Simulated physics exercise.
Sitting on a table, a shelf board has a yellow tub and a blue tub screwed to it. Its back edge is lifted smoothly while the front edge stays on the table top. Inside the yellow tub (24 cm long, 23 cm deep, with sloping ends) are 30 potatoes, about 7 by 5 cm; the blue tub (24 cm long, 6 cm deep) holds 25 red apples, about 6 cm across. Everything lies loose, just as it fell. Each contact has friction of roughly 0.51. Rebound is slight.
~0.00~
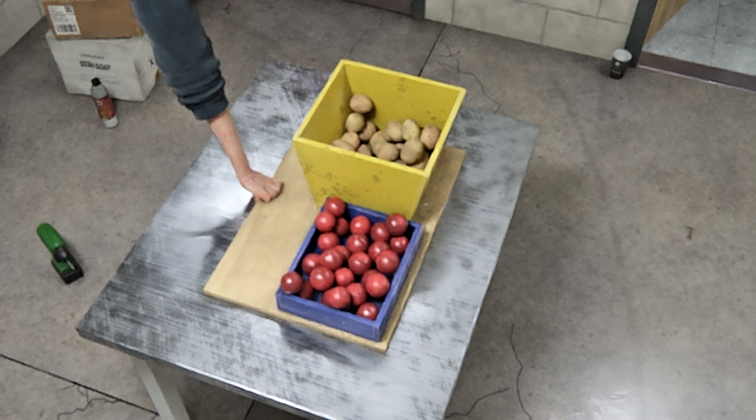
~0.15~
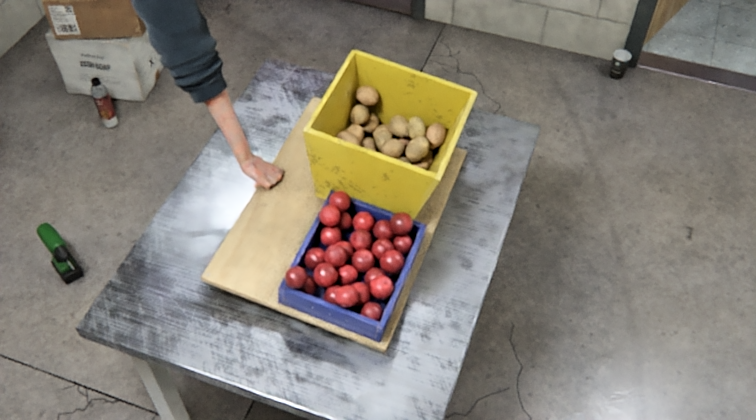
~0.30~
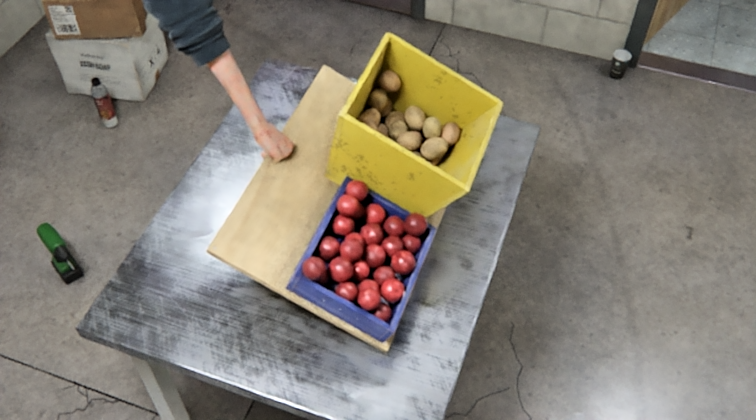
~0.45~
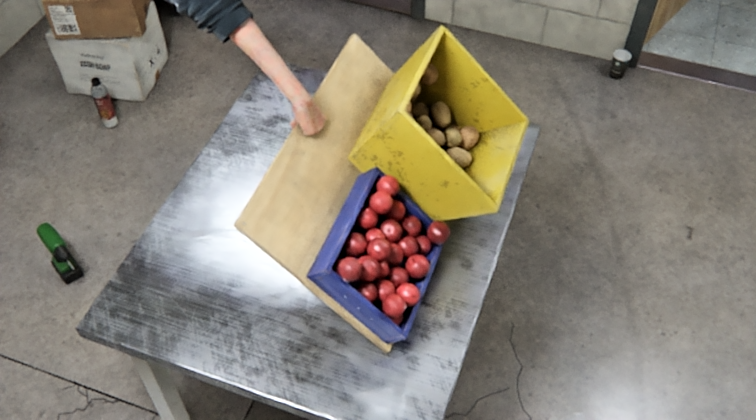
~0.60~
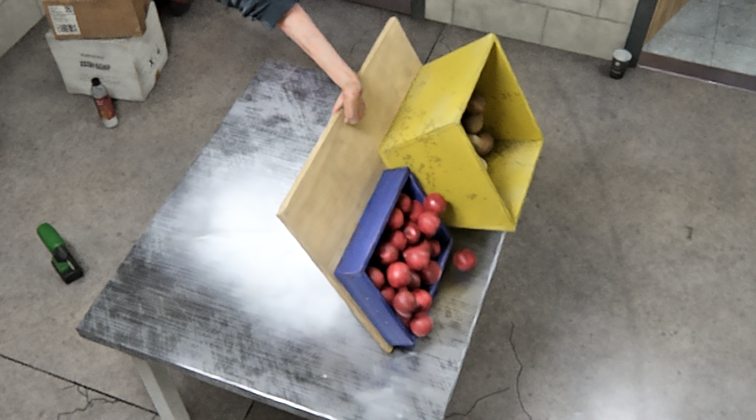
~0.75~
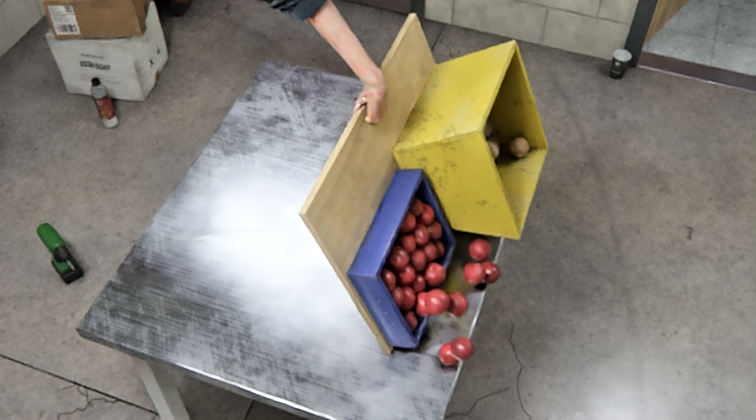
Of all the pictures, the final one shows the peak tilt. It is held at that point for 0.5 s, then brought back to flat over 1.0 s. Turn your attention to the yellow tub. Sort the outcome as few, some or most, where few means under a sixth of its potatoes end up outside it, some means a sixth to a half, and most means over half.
Few.
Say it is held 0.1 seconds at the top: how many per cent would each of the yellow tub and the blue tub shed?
In that case you'd see yellow tub shed 10 percent of its load and blue tub shed 30 percent.
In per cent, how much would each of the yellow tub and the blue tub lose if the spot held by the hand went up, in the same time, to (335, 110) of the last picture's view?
Yellow tub 0%, blue tub 40%.
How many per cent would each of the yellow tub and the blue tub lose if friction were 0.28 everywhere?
That would cost the yellow tub 0 and the blue tub 20 per cent of the load.
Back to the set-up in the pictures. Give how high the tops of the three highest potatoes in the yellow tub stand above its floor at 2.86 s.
15 centimetres high, more or less.
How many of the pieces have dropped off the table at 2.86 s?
About 8.
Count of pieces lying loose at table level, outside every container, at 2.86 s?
Around 0 in all.
After 1.09 s, tilt 67°; 2 of 30 out of the yellow tub and 7 of 25 out of the blue tub.
After 1.51 s, tilt 56°; 2 of 30 out of the yellow tub and 7 of 25 out of the blue tub.
After 2.10 s, tilt 4°; 2 of 30 out of the yellow tub and 7 of 25 out of the blue tub.
Final count (at 2.86 s), 2 of 30 out of the yellow tub and 7 of 25 out of the blue tub. Asked share, 2 of 30, 7 per cent.
